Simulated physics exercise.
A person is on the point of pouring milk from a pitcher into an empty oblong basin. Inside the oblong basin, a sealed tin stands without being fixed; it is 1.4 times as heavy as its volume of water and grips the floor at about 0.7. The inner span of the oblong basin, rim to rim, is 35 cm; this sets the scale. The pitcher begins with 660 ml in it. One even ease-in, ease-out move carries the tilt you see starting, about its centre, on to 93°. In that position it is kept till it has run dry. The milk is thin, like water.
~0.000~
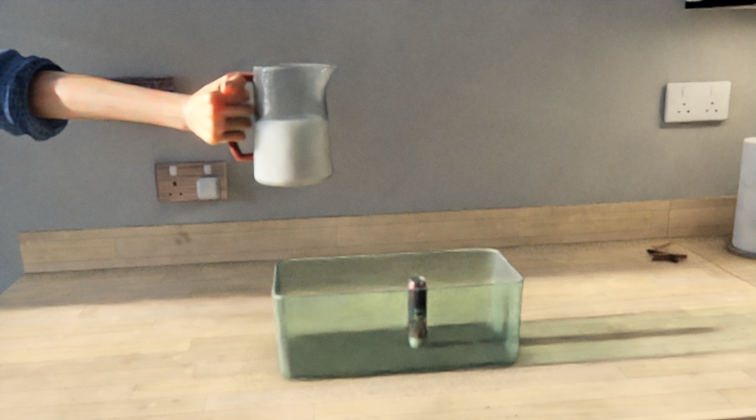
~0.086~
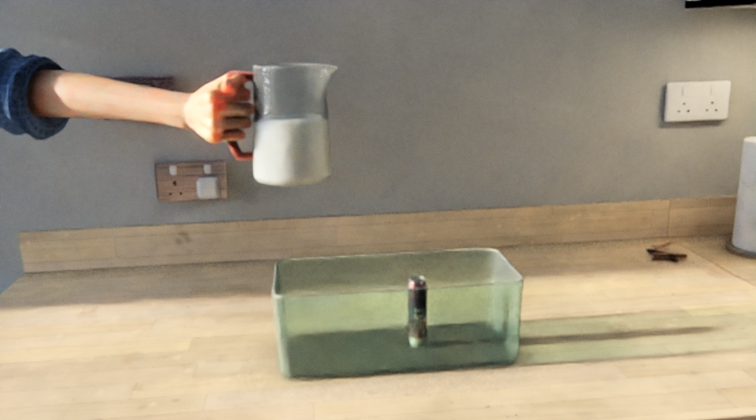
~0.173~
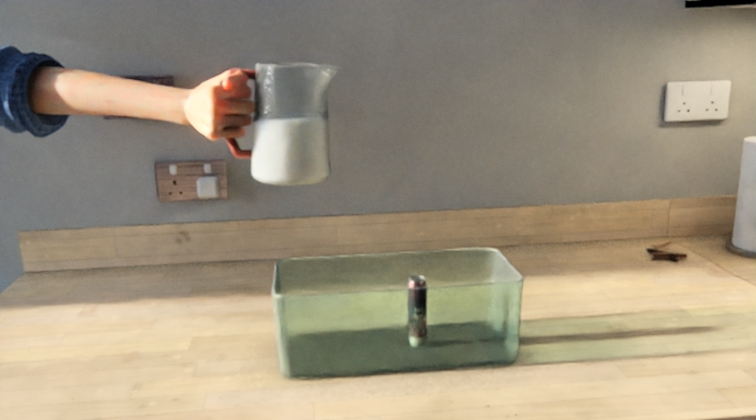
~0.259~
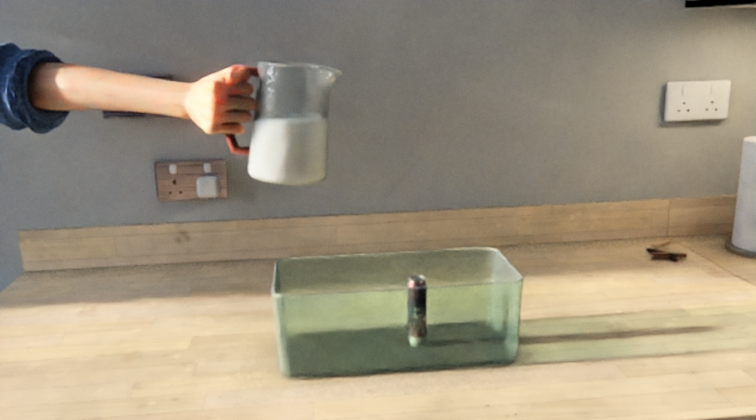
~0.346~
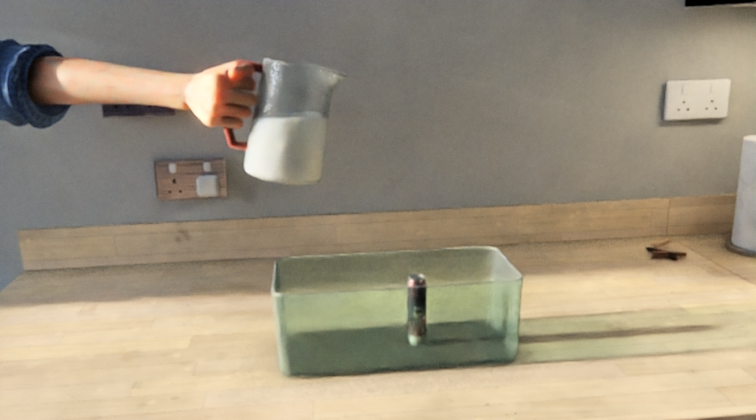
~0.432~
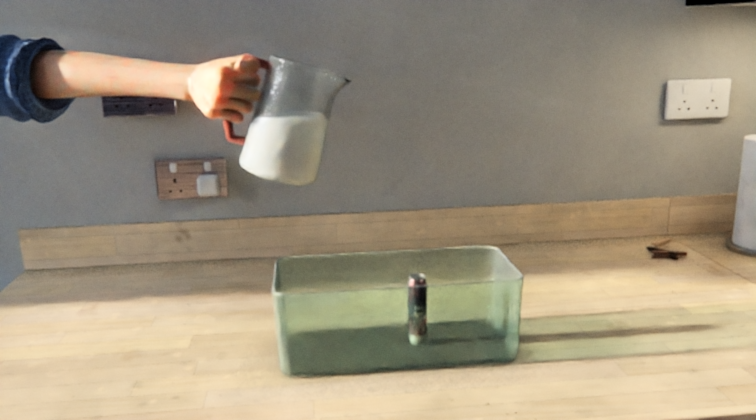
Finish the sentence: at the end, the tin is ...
Standing on its base.
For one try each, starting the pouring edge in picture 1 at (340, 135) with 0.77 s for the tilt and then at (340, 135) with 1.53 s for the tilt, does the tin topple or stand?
Run one: It tumbles. Run two: It tumbles.
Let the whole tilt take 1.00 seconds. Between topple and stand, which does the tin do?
The tin stays on its base.
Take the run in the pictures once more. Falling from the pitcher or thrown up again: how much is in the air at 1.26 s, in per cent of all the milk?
Near 20 percent.
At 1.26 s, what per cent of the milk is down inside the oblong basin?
7 per cent, give or take a little.
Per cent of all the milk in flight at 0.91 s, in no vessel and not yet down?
Some 0 per cent, I reckon.
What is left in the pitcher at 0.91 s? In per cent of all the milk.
About 100 percent.
After 0.91 s the tilt is 60° and 100 per cent is still to pour; the tin stands where it began.
After 1.26 s the tilt is 86° and 73 per cent is still to pour; the tin stands where it began.
After 1.63 s the tilt is 93° and 31 per cent is still to pour; the tin stands where it began.
After 2.03 s the tilt is 93° and 12 per cent is still to pour; the tin stands where it began.
In the end the tin stands where it began.
